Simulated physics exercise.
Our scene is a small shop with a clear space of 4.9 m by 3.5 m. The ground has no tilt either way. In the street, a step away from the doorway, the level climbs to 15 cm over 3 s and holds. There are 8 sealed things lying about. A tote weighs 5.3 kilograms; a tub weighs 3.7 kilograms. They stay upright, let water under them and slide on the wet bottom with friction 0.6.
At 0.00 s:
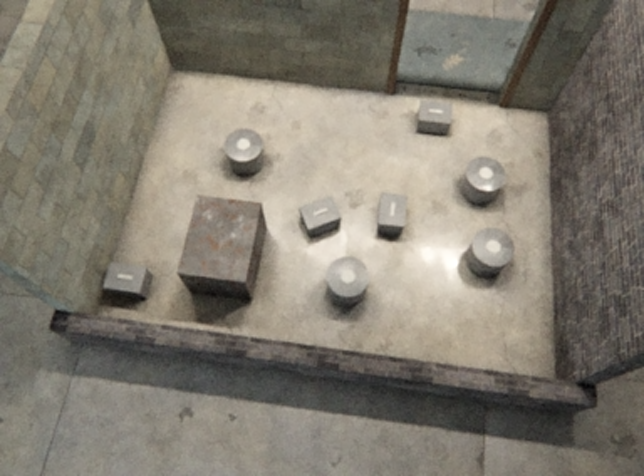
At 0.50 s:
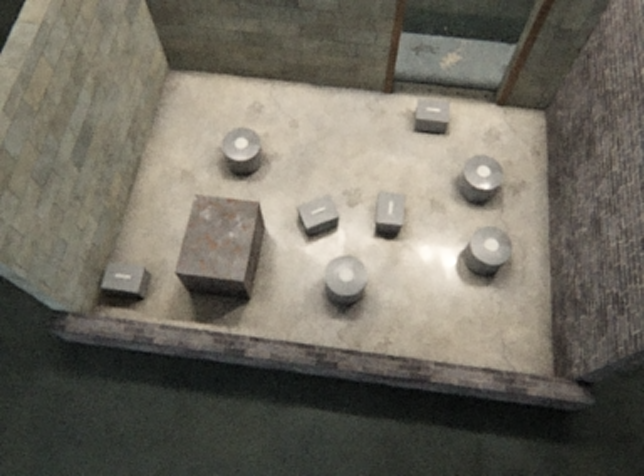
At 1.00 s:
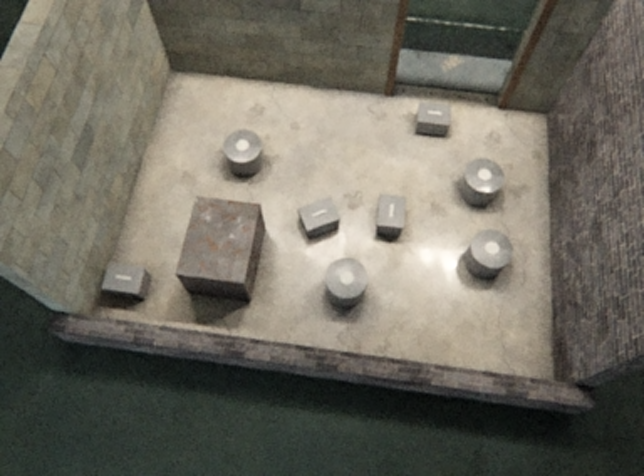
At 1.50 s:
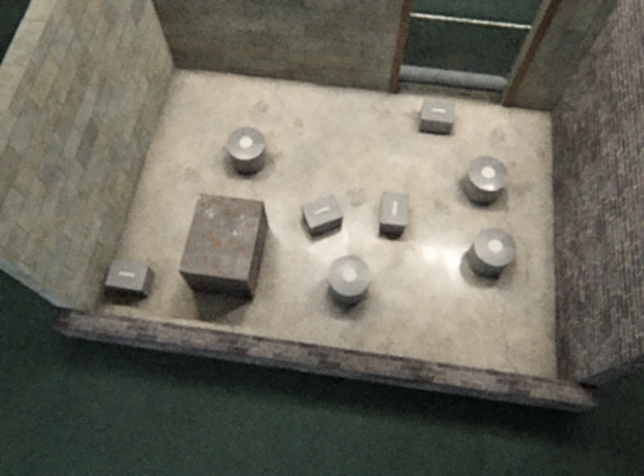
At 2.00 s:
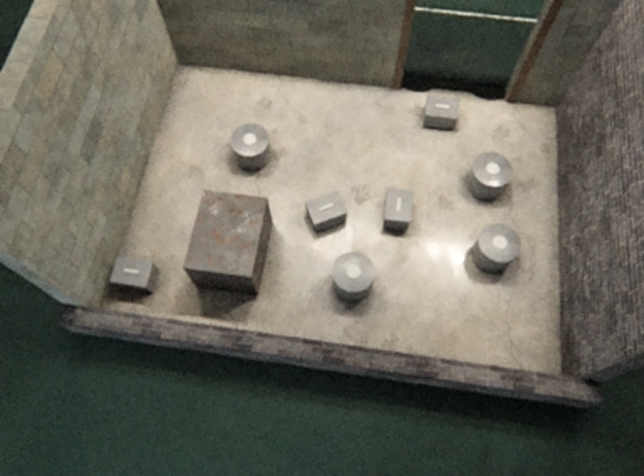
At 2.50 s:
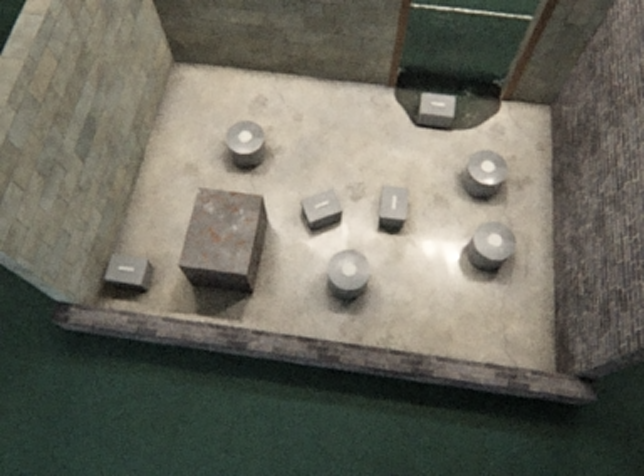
Dark water surrounds a small walled room and spreads in through the doorway at the back.
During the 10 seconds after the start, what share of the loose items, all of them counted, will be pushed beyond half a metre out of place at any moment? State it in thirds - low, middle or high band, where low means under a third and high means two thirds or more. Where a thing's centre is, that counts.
Middle band.
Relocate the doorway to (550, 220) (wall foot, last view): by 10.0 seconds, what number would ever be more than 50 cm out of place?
The answer then is 7.
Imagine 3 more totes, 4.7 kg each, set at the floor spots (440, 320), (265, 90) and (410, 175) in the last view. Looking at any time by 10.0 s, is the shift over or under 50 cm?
Sequence: Above the line / below the line / above the line.
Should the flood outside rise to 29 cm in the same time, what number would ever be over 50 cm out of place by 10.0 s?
Then it comes to 8.
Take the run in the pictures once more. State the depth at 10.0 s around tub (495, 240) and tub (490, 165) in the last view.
Some 10 cm at the first, some 9 cm at the second.
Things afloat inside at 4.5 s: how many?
Then: 1.
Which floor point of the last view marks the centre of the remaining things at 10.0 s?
They average out to somewhere around (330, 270).
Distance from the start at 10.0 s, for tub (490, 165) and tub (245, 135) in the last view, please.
First 140 cm, then 0 cm.
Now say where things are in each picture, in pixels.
The first picture shows a tote at (320, 212), on the bottom; a tub at (486, 173), on the bottom; water covers 0.0 m2; 0 of 8 have shifted.
The second picture shows a tote at (318, 211), on the bottom; a tub at (484, 172) rests on the ground; 0.0 m2 under water; 0 of 8 have shifted.
The third picture shows a tote at (319, 214), on the bottom; a tub at (485, 175), on the bottom; water covers 0.0 m2; 0 of 8 have shifted.
The fourth picture shows a tote at (322, 211) rests on the ground; a tub at (488, 173) rests on the ground; water covers 0.0 m2; 0 of 8 have shifted.
The fifth picture shows a tote at (326, 208) rests on the ground; a tub at (493, 169) rests on the ground; water covers 0.0 m2; 0 of 8 have shifted.
The sixth picture shows a tote at (322, 205), on the bottom; a tub at (488, 167), on the bottom; 0.4 m2 under water; 0 of 8 have shifted.
After 3.5 s 1 of 8 are over 50 cm from their spots; 0 afloat.
After 4.5 s 2 of 8 are over 50 cm from their spots; 1 afloat.
After 7.0 s 4 of 8 are over 50 cm from their spots; 2 afloat.
After 10.0 s 5 of 8 are over 50 cm from their spots, and 5 have been at some point; 7 afloat.
